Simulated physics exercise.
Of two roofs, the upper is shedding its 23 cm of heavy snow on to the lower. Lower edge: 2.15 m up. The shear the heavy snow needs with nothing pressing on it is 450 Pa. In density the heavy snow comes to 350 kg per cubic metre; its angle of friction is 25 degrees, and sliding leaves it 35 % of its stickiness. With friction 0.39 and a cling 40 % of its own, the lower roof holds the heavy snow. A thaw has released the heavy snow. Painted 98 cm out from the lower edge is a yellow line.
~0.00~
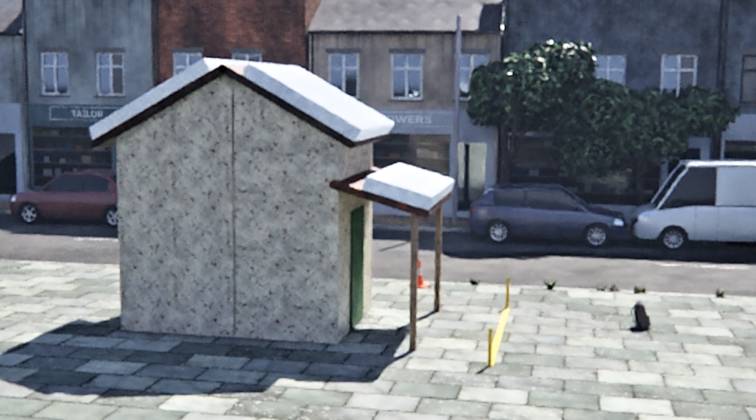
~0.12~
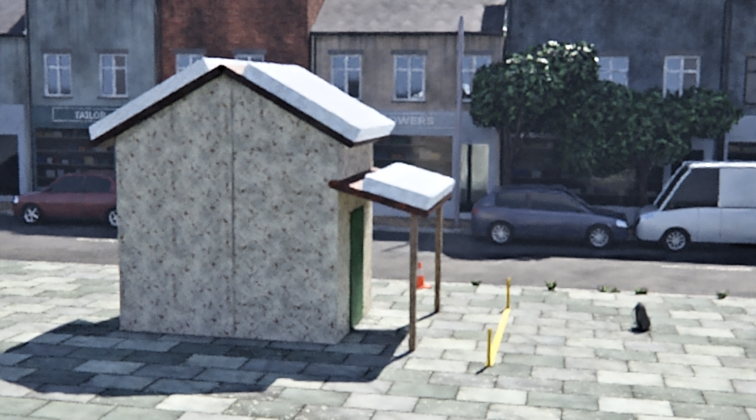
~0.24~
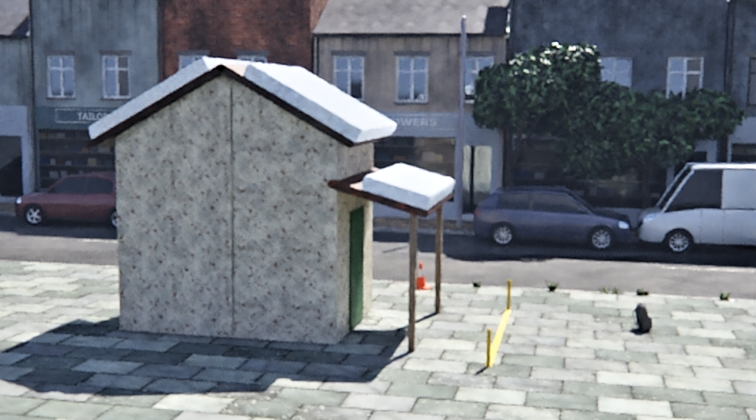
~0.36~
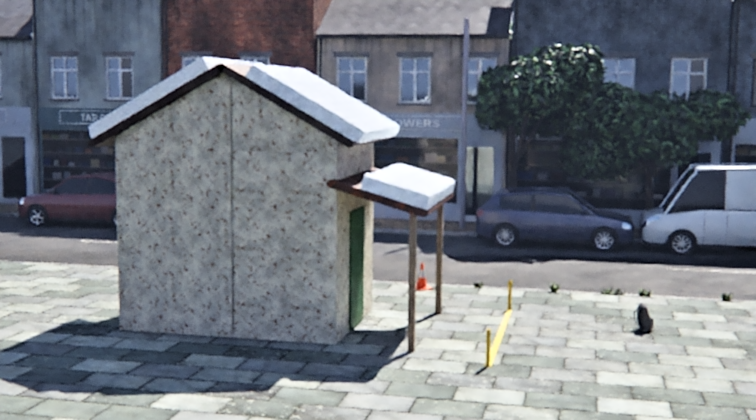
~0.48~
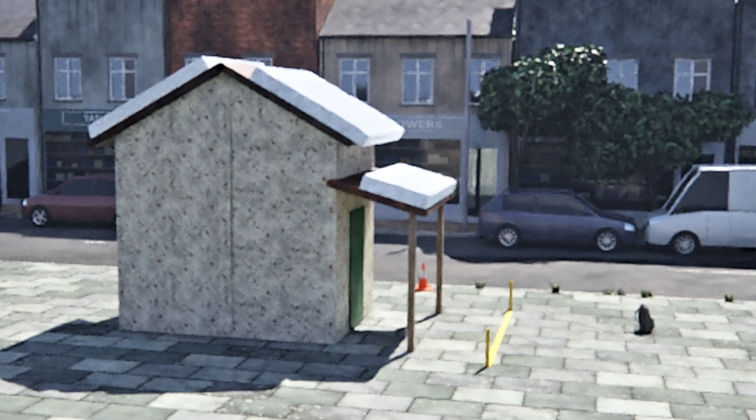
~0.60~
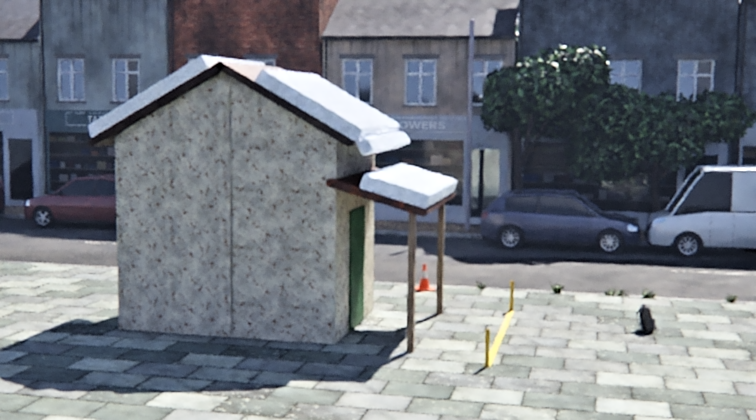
In this clip, a small building with a snow-covered roof stands beside a street with parked vehicles; the snow on its right slope slides slightly down past the roof edge and begins cracking, while snow remains on the lower porch roof.
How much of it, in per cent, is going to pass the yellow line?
I would say 34 percent.
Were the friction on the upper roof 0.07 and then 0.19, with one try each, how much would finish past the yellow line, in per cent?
Roughly 55 per cent first, roughly 50 per cent second.
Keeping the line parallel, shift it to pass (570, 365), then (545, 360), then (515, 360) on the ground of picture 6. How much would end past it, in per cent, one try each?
First try 4 per cent, second 12 per cent, third 25 per cent.
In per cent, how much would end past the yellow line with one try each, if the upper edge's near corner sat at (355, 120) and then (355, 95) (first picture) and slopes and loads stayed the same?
It would be 50 percent for the first setting and 50 percent for the second.
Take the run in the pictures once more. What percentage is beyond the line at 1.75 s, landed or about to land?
0 %.
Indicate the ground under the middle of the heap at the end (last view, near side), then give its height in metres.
You'd find it near (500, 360), piled some 0.3 m high.
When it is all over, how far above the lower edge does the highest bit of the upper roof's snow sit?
Roughly 0.5 m.
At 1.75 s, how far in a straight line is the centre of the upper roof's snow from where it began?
About 2.0 m.
By 1.13 s, none is below the lower edge and 0 % is past the line.
By 1.75 s, none is below the lower edge and 0 % is past the line.
By 2.38 s, 54 % is below the lower edge and 19 % is past the line.
By 3.00 s, 64 % is below the lower edge and 34 % is past the line.
By 3.60 s, at the end, 64 % is below the lower edge and 34 % is past the line.
